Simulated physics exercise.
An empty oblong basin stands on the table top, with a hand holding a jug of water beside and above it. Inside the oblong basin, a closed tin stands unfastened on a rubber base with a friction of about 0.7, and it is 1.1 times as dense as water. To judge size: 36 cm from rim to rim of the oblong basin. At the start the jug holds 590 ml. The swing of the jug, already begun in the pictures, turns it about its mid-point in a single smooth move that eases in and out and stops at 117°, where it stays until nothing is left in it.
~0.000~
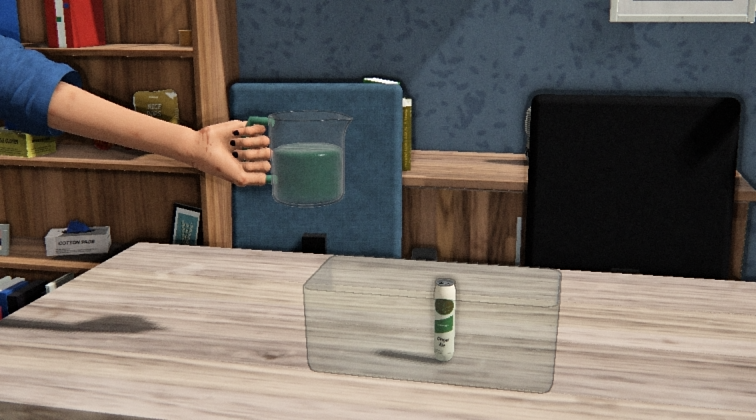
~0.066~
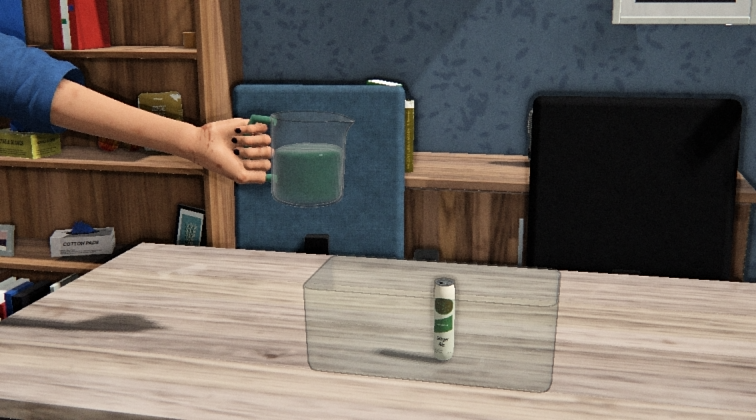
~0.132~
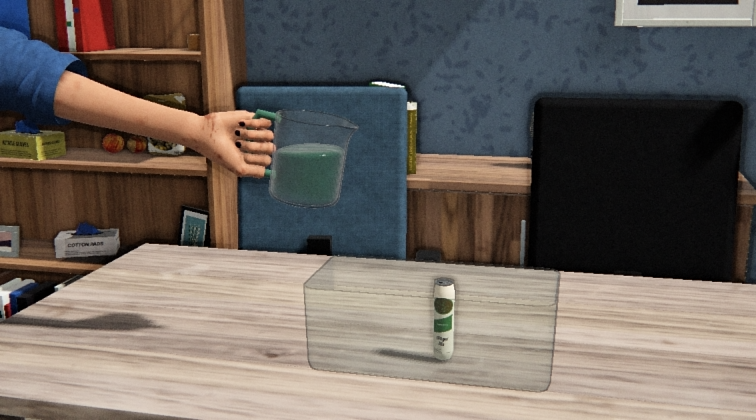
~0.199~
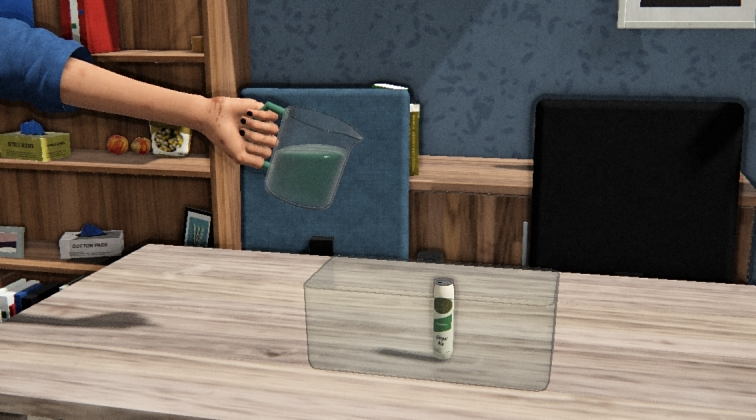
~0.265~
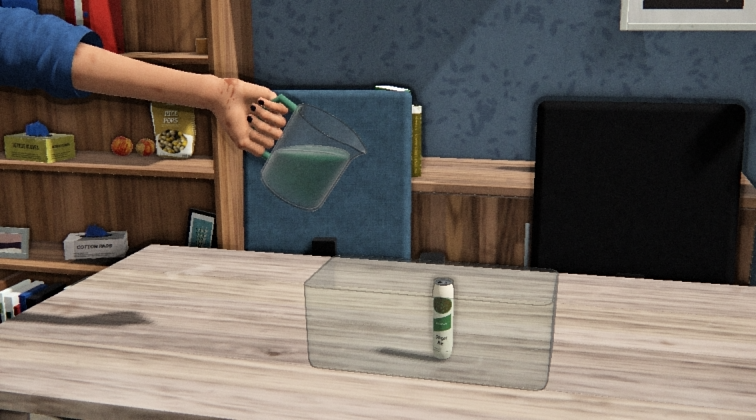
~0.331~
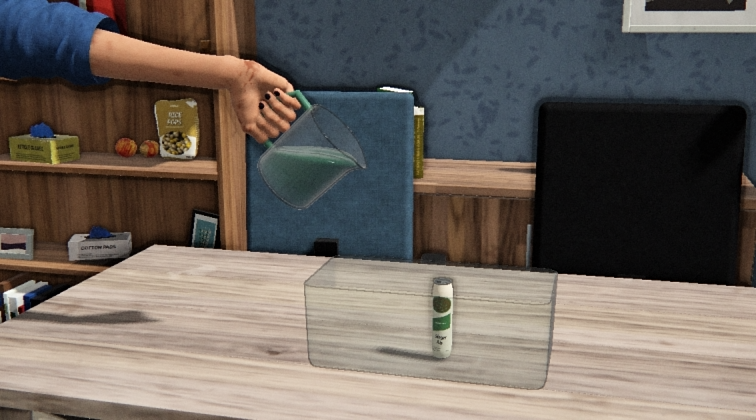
At a wooden table, a hand steadily tilting a jug of green liquid rightward above a clear basin with a small tin inside.
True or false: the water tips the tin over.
False.
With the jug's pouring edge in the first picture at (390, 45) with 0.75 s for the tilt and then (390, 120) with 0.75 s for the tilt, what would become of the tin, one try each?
Run one: It tumbles. Run two: It tumbles.
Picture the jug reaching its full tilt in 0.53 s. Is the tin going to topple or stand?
Well, the tin simply holds firm.
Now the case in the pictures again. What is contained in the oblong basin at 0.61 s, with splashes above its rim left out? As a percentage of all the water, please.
Estimate - around 14 in a hundred parts.
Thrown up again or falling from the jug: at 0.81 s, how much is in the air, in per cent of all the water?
About 12 % of the total.
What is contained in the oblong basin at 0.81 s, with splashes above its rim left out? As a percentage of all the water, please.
Around 80 parts in a hundred.
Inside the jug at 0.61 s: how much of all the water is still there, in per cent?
Still held: Roughly 50 % of the total.
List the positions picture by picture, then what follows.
In the first frame, tilt 0°; pouring edge (352, 118); surface from (276, 147) to (342, 150); the oblong basin's rim runs from (317, 272) to (560, 289); the tin's top is at (445, 286).
In the second frame, tilt 2°; pouring edge (354, 121); surface from (277, 148) to (343, 150).
In the third frame, tilt 9°; pouring edge (358, 127); surface from (278, 149) to (344, 151).
In the fourth frame, tilt 19°; pouring edge (363, 138); surface from (277, 151) to (346, 152).
In the fifth frame, tilt 33°; pouring edge (367, 152); surface from (273, 156) to (351, 155).
In the sixth frame, tilt 48°; pouring edge (367, 168); surface from (267, 152) to (357, 160).
Then, 0.61 s in, the tilt is 107° and 51 per cent is still to pour; the tin stands where it began.
Then, 0.81 s in, the tilt is 117° and 7 per cent is still to pour; the tin stands where it began.
Then, 1.02 s in, the tilt is 117° and 0 per cent is still to pour; the tin stands where it began.
Then, 1.25 s in, the tilt is 117° and 0 per cent is still to pour; the tin stands where it began.
Finally, the tin stands where it began.
